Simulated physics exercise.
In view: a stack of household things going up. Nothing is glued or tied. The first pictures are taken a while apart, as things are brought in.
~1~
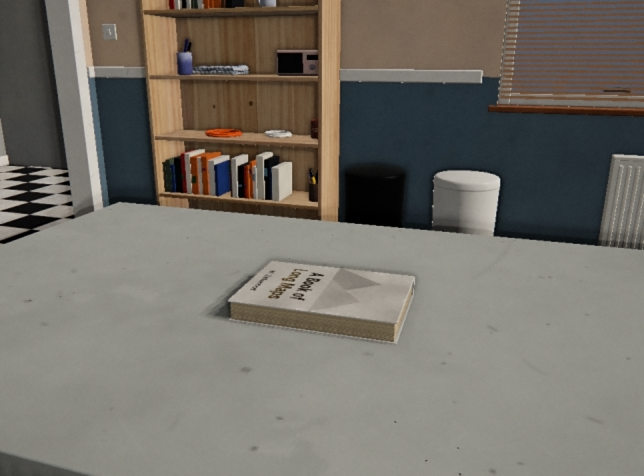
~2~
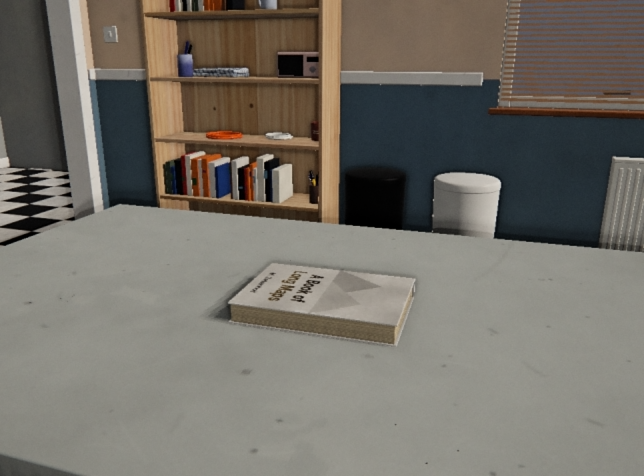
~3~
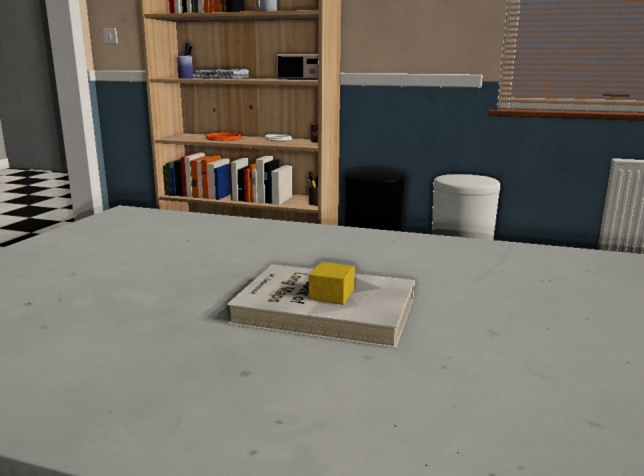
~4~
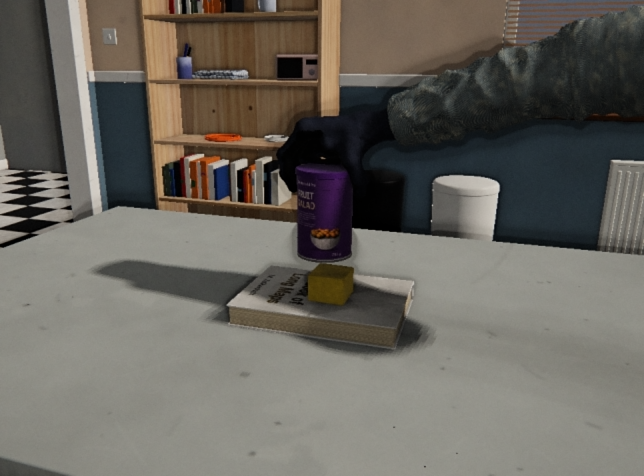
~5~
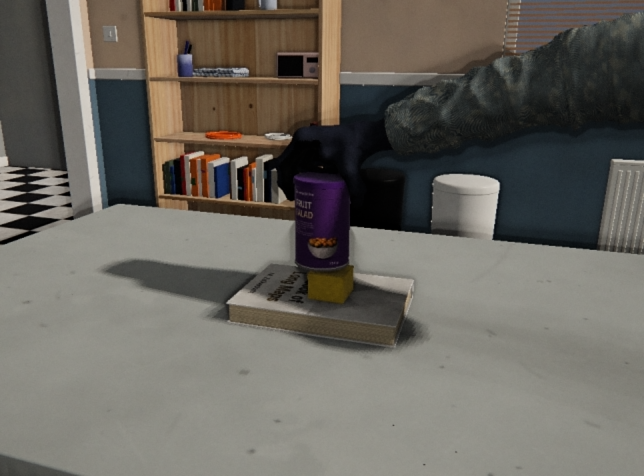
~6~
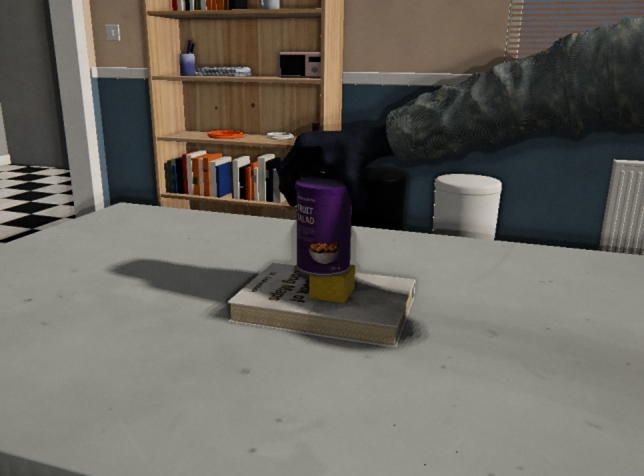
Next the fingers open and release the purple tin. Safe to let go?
Here the pile stays up.
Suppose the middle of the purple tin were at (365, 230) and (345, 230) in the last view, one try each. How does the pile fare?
First try: It comes apart; second try: It holds.
Then, 0.50 s later than the last frame, all is still.
Then, 1.30 s later than the last frame, purple tin resting near (324, 226).
When it is over, all 3 as before. End places, in pixels of the last picture, purple tin near (324, 226). The pile holds.
